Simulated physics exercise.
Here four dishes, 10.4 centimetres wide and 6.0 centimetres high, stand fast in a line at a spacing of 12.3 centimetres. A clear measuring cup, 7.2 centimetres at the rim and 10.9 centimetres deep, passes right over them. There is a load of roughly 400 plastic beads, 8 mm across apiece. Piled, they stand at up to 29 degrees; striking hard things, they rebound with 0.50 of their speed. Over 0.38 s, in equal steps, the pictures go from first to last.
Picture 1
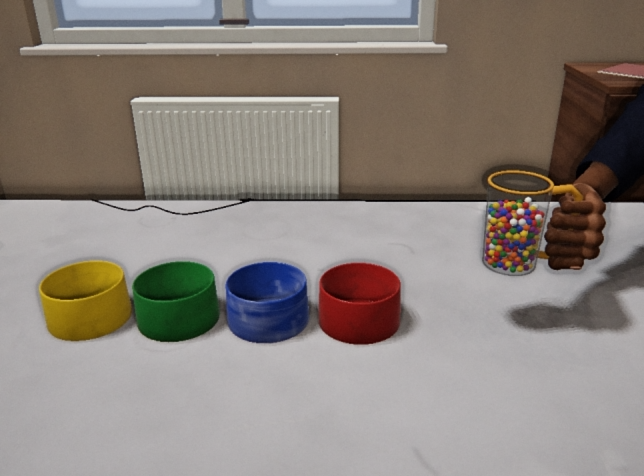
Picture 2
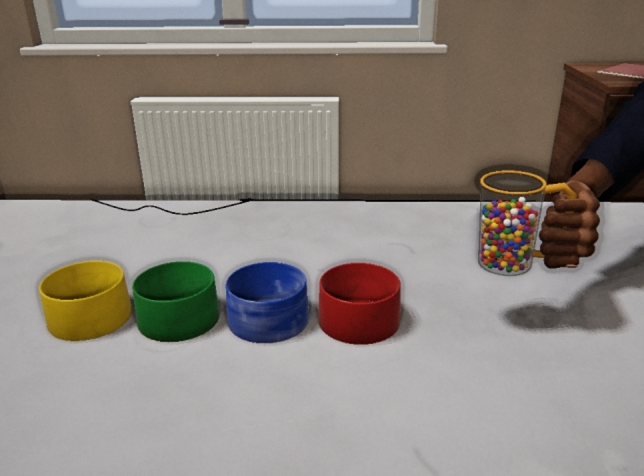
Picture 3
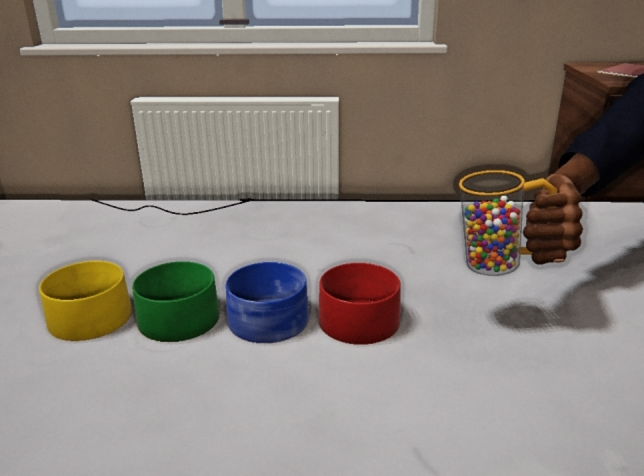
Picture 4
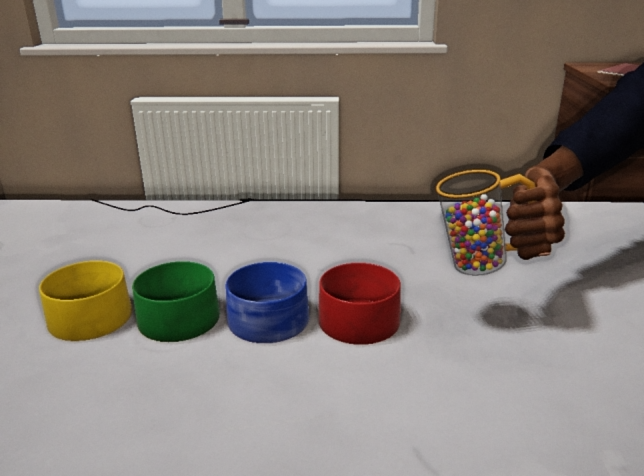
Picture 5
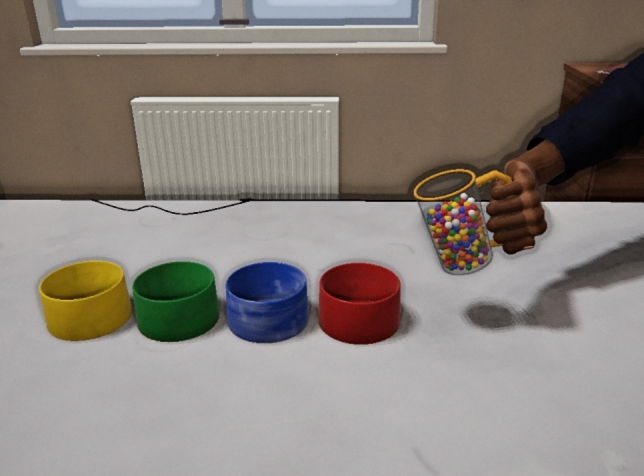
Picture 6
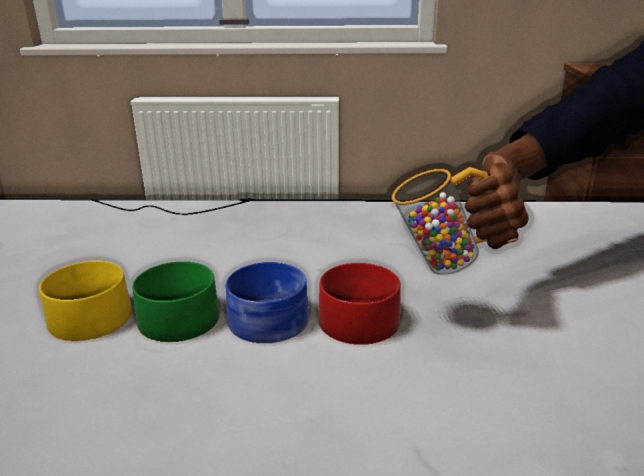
A hand moves a clear cup of colourful beads left, gradually tilting it toward four dishes.
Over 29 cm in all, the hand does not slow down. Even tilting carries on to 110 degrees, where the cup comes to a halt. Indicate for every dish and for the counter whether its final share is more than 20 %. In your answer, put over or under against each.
Red dish - under; blue dish - over; green dish - under; yellow dish - under; counter - over.
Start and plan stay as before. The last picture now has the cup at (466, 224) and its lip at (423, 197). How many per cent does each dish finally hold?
Final shares - red 0 %, blue 60 %, green 10 %, yellow 0 %.
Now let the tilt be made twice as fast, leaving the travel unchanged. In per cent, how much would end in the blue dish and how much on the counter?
Then the blue dish would get 60 and the counter 30.
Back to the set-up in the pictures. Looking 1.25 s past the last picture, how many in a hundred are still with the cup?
Close to 50 per cent of the load, I'd guess.
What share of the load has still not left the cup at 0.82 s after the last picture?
Roughly 95 percent.
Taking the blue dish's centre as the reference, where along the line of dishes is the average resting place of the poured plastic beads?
The load's average lands around 3 cm in the minus-x direction.
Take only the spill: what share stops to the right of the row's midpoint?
Roughly 50 %.
Then, 0.49 s after the last picture, tilt 66 degrees; cup holds 100 %.
Then, 0.82 s after the last picture, tilt 92 degrees; cup holds 95 %.
Then, 1.25 s after the last picture, tilt 110 degrees; cup holds 50 %, blue 35 %.
In the end, red 0 %, blue 70 %, green 5 %, yellow 0 %, counter 25 %.
